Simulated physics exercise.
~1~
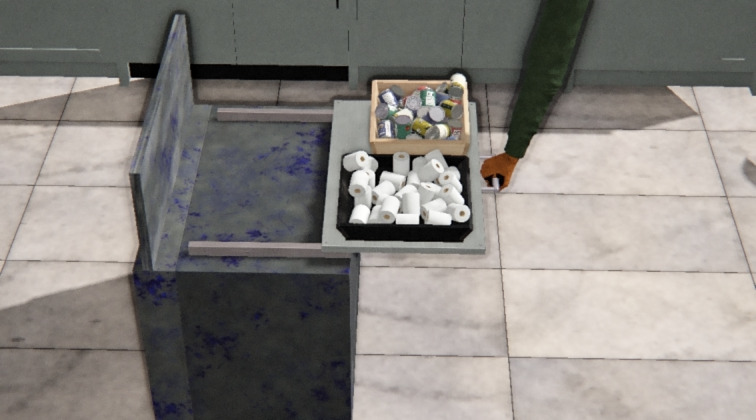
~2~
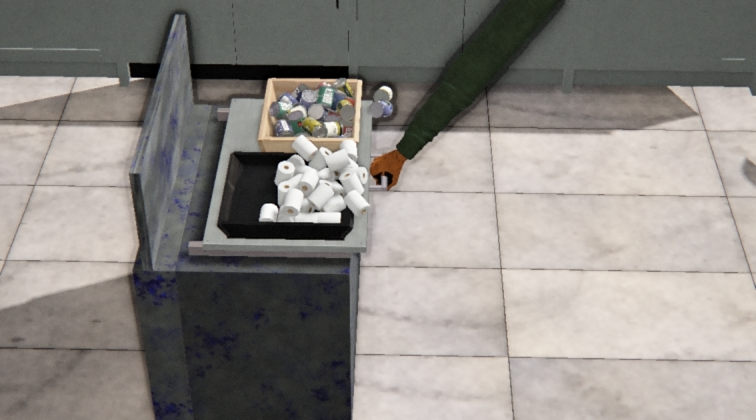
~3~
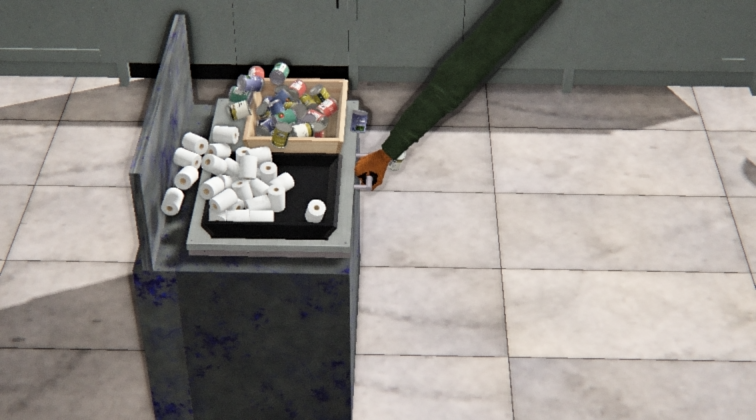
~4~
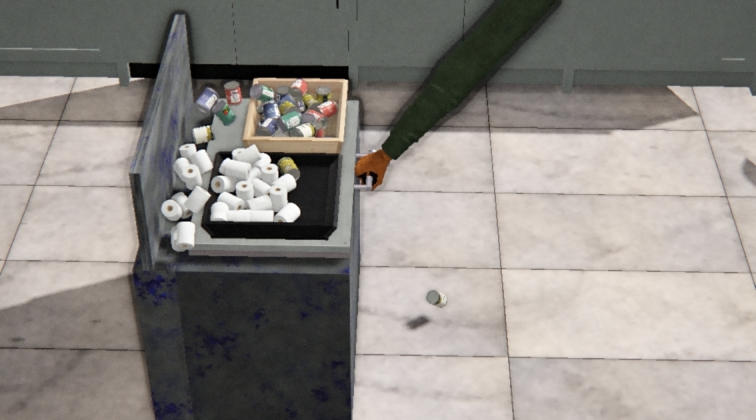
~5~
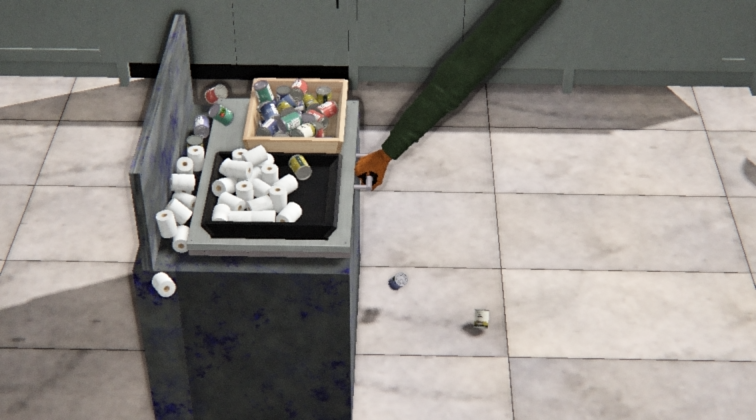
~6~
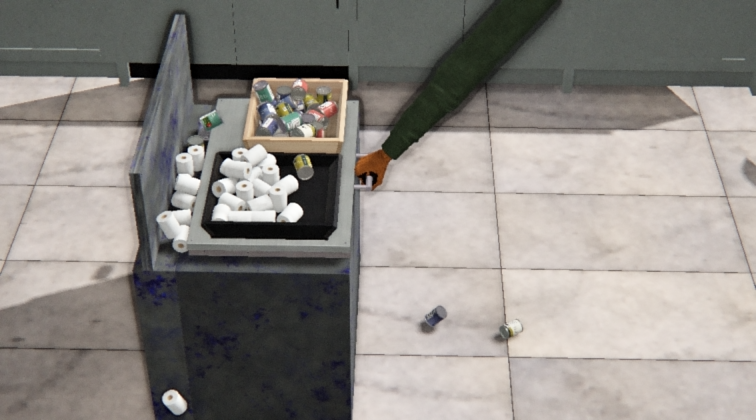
On a pale marble-tiled floor in front of grey-green cabinets, a sliding shelf stands pulled out from a dark, blue-stained unit, carrying a wooden crate of small tins and a black crate of white paper rolls. A hand at the end of a green sleeve pushes the shelf left. As it closes, the rolls bunch at the right side of their crate, then surge left when it stops, some spilling toward the back panel with several tins. Two tins drop to the floor on the right, and one roll falls at the left. Many rolls and tins remain in their crates.
